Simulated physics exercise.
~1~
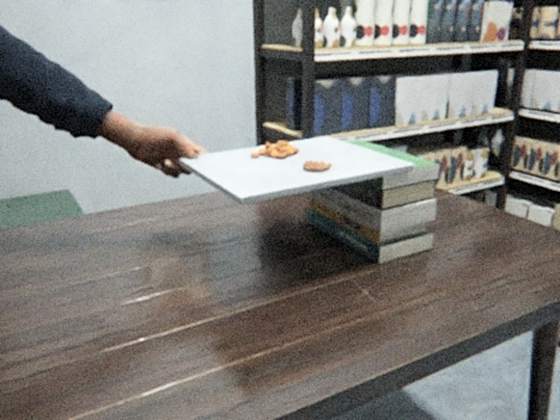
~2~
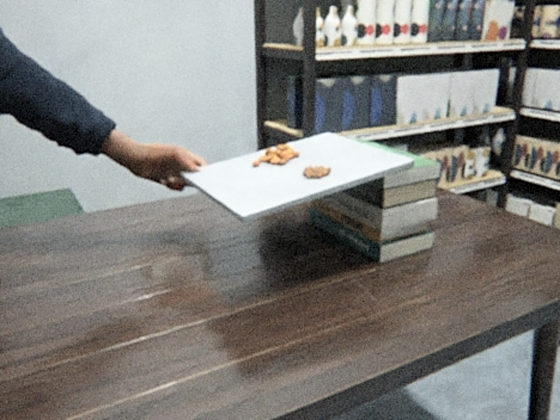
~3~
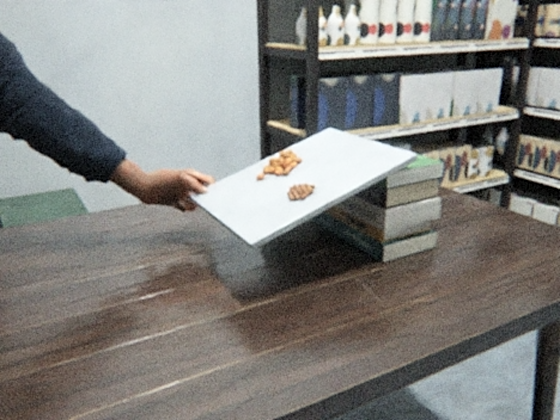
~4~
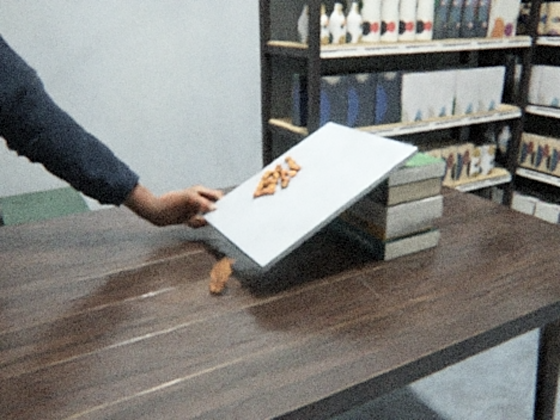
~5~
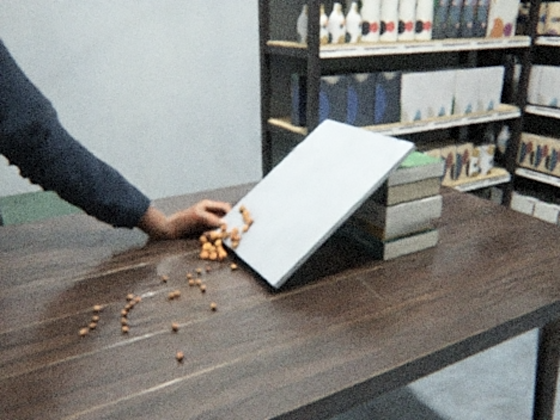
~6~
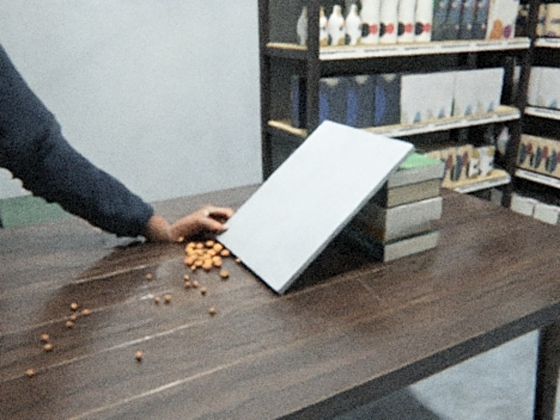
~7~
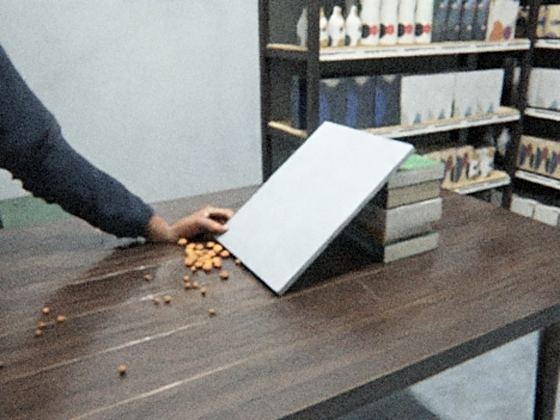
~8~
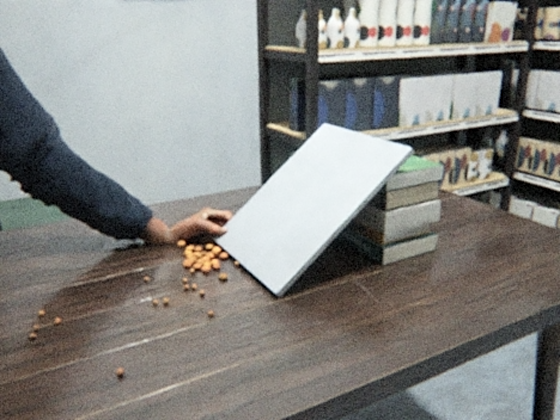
A white board holding two small piles of orange-brown pieces tilted as a hand lowered its left end from beside some stacked books to the dark table; the nearer pile slid off first and scattered farther left, while the other bunched by the hand.
